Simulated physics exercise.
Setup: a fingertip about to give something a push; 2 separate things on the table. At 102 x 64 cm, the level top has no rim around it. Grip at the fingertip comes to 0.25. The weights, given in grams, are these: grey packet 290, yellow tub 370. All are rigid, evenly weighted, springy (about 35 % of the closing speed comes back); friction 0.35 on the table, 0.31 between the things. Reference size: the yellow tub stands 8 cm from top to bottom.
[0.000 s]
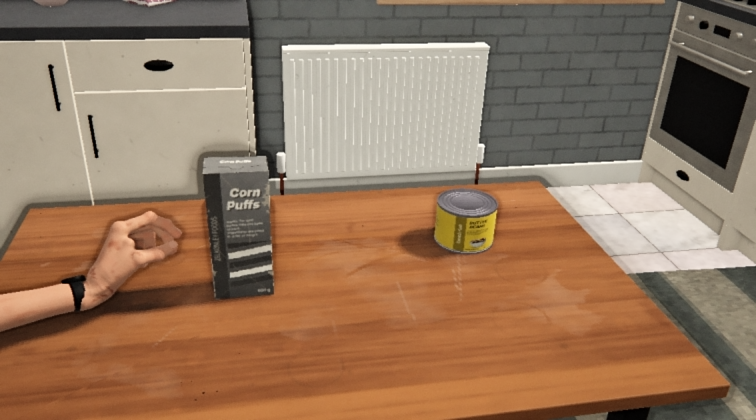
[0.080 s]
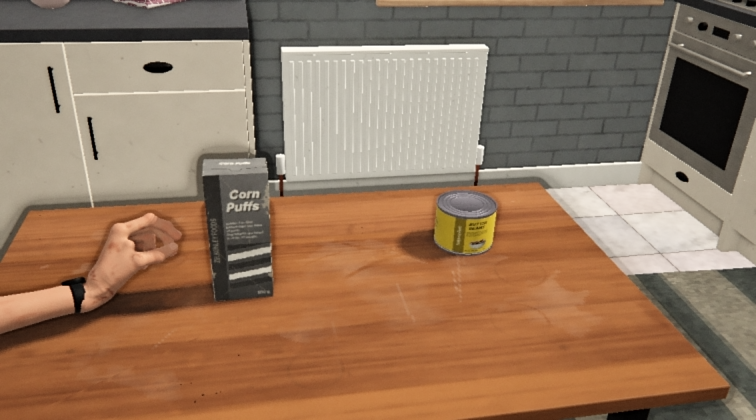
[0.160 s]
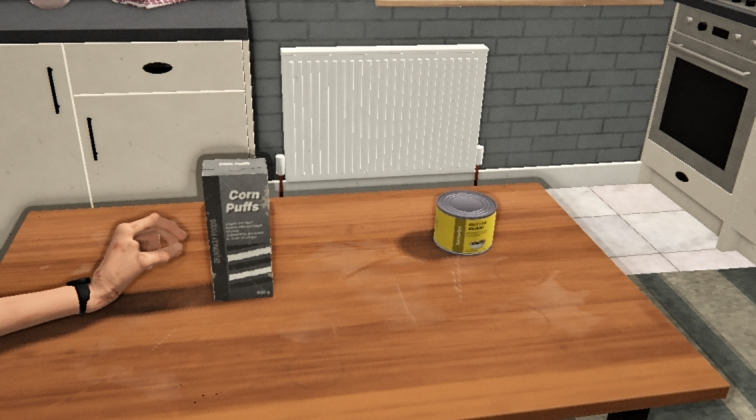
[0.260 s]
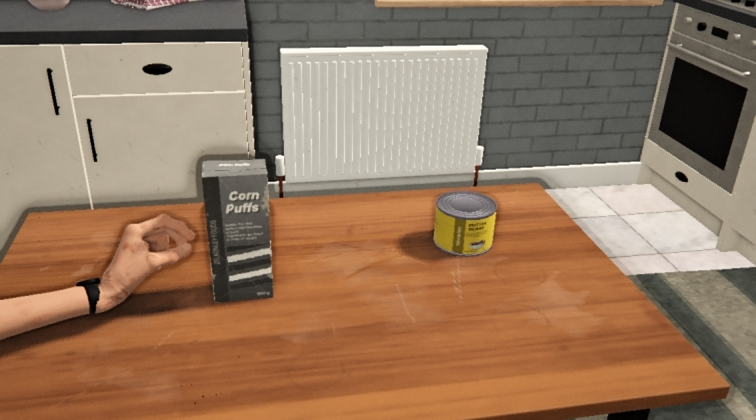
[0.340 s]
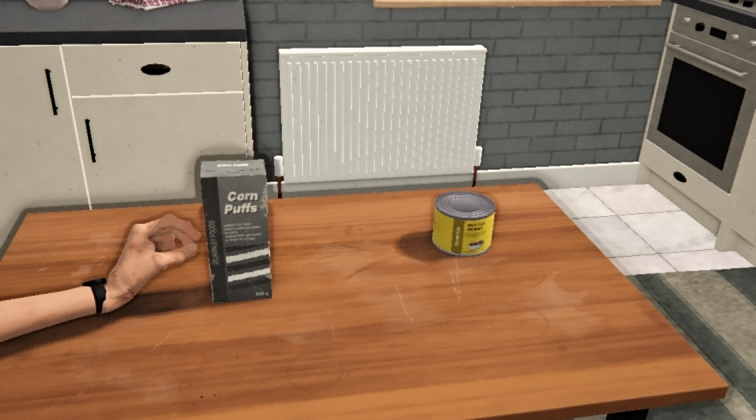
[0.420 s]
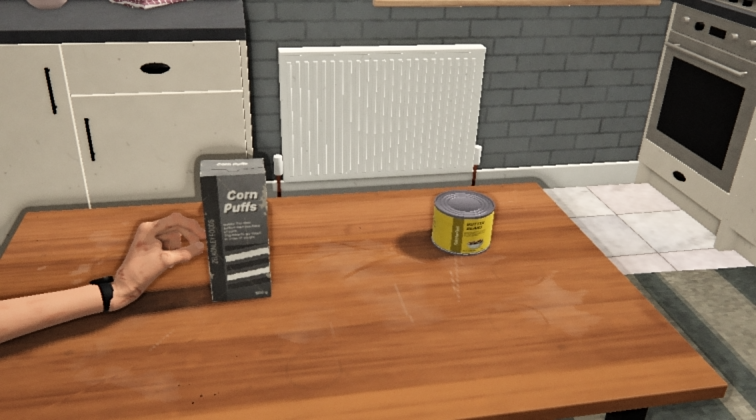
A hand with a dark wristband, reaching in from the left, slides slightly rightward toward a grey Corn Puffs box, which shows no clear movement. The box stands upright left of centre on a bare wooden table, with a short yellow tub to its right. The kitchen, seen from slightly above the table by a nearly still camera, has pale cupboards, a white radiator, grey brick and an oven behind.
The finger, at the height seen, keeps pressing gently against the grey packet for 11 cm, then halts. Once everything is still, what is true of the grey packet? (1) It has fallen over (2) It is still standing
The answer is 2.
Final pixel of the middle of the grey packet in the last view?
Roughly (311, 226).
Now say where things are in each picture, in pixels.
The first picture shows finger moved 0 cm; grey packet (240, 229); yellow tub (465, 221).
The second picture shows finger moved 0 cm; grey packet (240, 230); yellow tub (465, 222).
The third picture shows finger moved 1 cm; grey packet (239, 231); yellow tub (465, 222).
The fourth picture shows finger moved 2 cm; grey packet (239, 232); yellow tub (465, 223).
The fifth picture shows finger moved 3 cm; grey packet (238, 232); yellow tub (463, 223).
The sixth picture shows finger moved 4 cm; grey packet (237, 231); yellow tub (463, 222).
By 0.72 s, finger moved 8 cm; grey packet 4 cm from its spot near (262, 229).
By 1.12 s, finger moved 13 cm; grey packet 9 cm from its spot near (297, 227).
When it is over (2.1 s), not toppled but over 5 cm from the start, grey packet; yellow tub within 5 cm of the start. End places, in pixels of the last picture, grey packet near (311, 226).
